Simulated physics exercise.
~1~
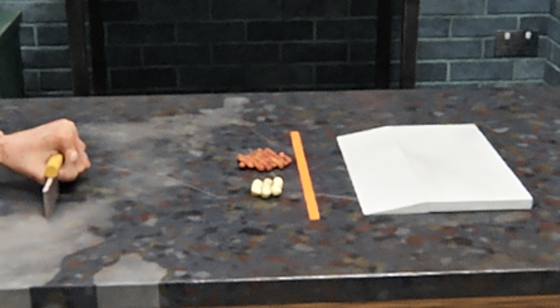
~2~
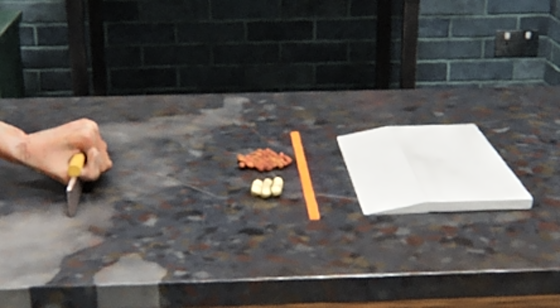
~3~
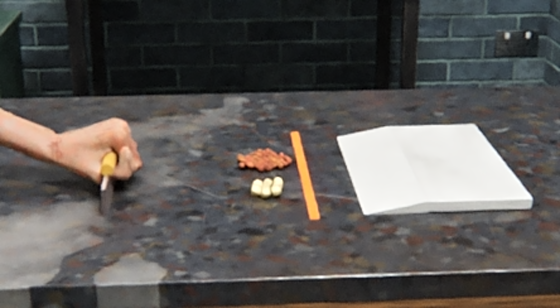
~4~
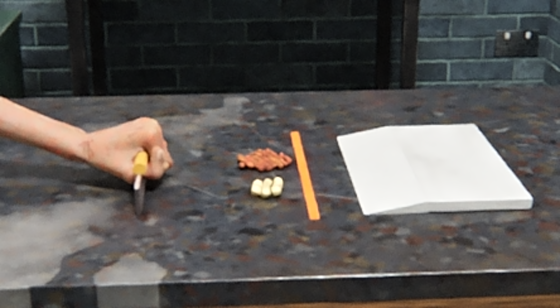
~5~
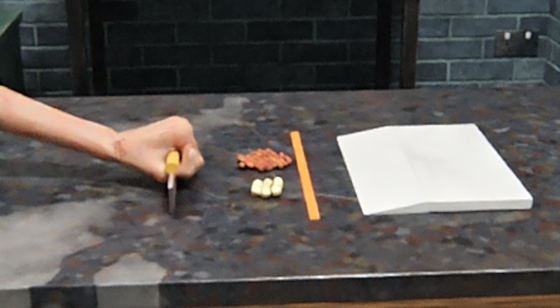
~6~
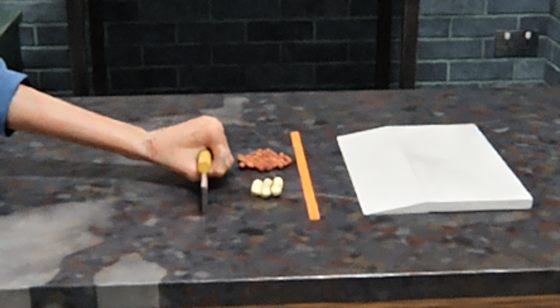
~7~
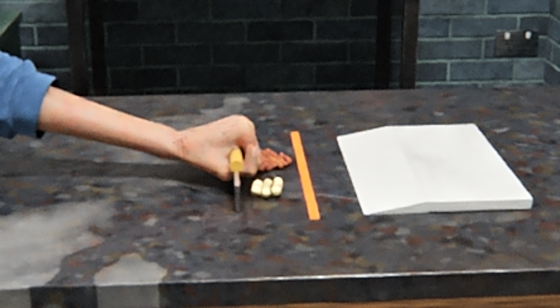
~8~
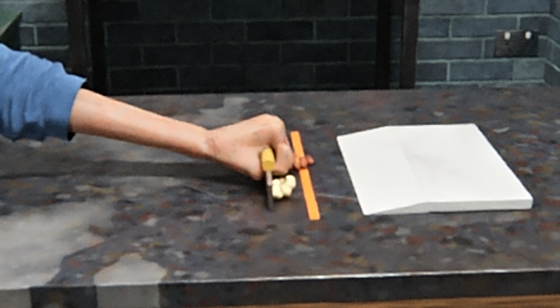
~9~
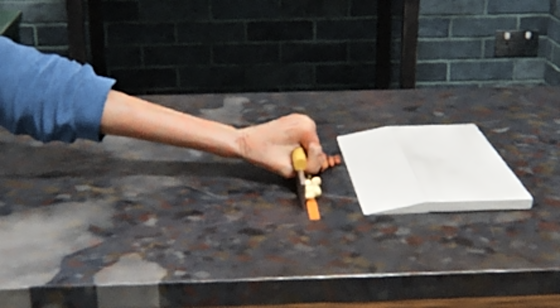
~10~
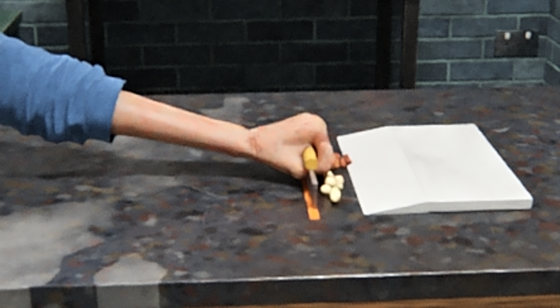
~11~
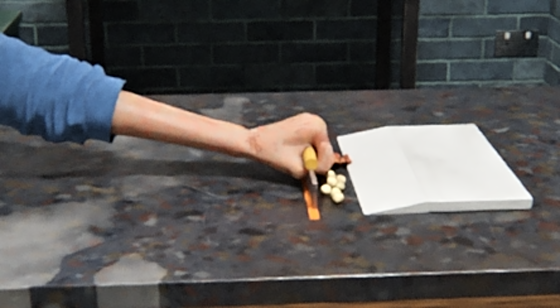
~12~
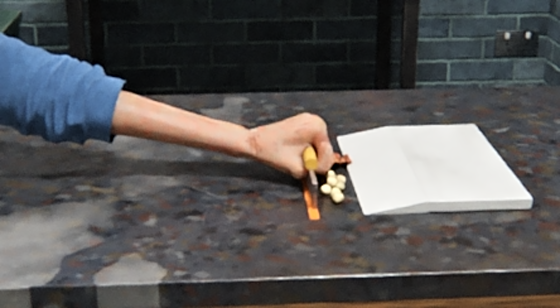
Hand sliding a yellow-handled scraper right, pushing red and cream pieces across orange tape and stopping short of a white ramp.
